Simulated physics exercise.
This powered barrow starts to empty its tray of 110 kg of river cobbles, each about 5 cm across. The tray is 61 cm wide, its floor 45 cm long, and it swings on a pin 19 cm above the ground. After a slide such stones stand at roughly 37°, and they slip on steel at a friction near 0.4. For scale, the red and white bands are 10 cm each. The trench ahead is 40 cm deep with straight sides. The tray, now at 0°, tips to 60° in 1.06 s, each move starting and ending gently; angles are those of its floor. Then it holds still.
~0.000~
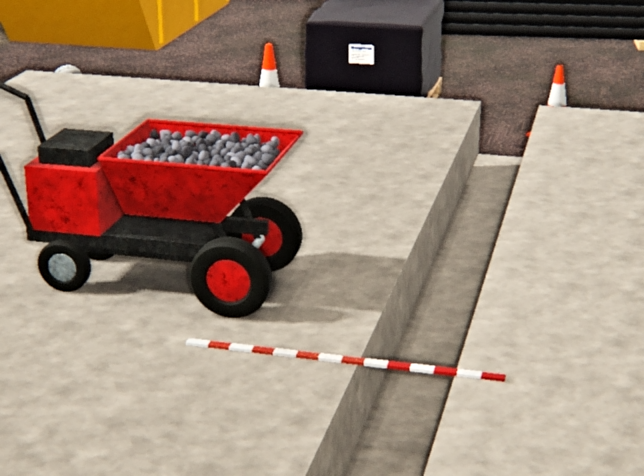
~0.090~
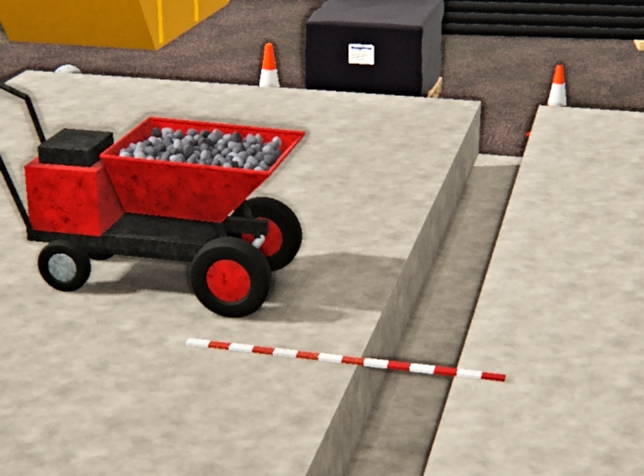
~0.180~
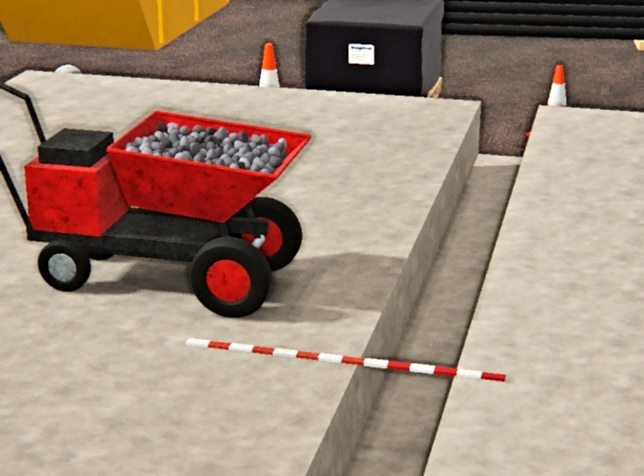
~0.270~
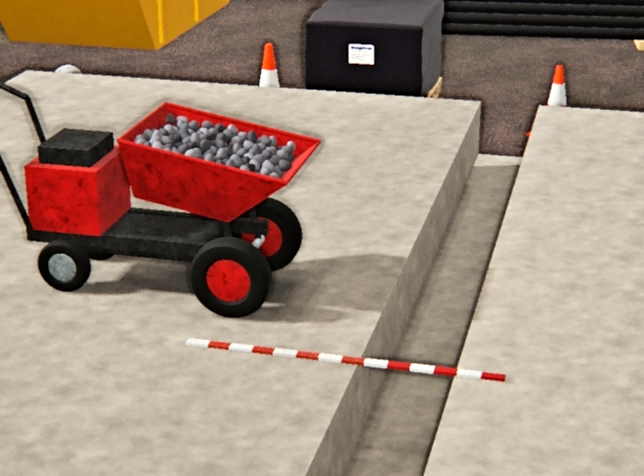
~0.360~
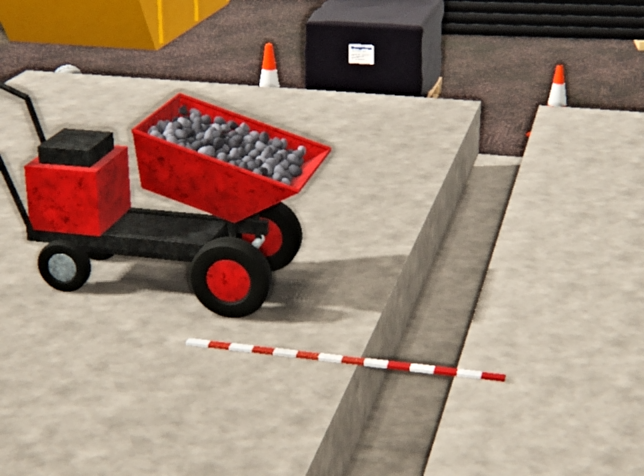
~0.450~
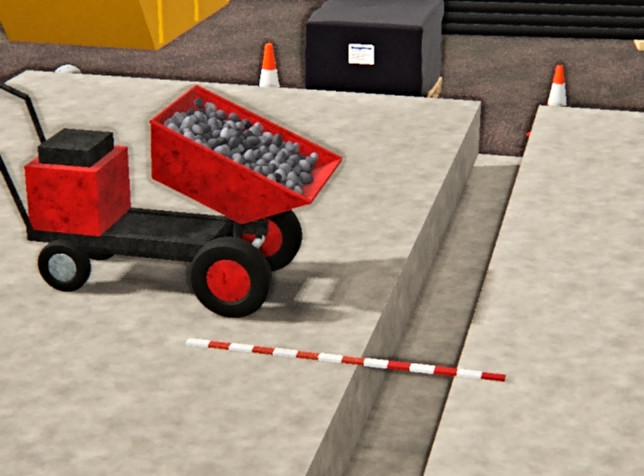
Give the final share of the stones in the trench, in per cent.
Some 96 per cent of it.
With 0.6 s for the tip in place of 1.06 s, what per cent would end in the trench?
Then about 95 per cent.
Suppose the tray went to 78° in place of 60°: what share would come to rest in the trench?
Then about 95 per cent.
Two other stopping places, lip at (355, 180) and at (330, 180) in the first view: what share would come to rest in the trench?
About 50 and 75 per cent.
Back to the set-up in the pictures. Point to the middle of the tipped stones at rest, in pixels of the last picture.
Near (423, 372).
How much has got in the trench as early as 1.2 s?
Some 15 per cent.
After 0.8 s the floor is at 51°; 100 % in the tray; the foremost stones are at (340, 229).
After 1.2 s the floor is at 60°; 77 % in the tray, 6 % short of the trench, 17 % in the trench; the foremost stones are at (424, 347).
After 1.5 s the floor is at 60°; 42 % in the tray, 5 % short of the trench, 54 % in the trench; the foremost stones are at (462, 392).
After 3.5 s the floor is at 60°; 0 % in the tray, 4 % short of the trench, 96 % in the trench; the foremost stones are at (460, 397).
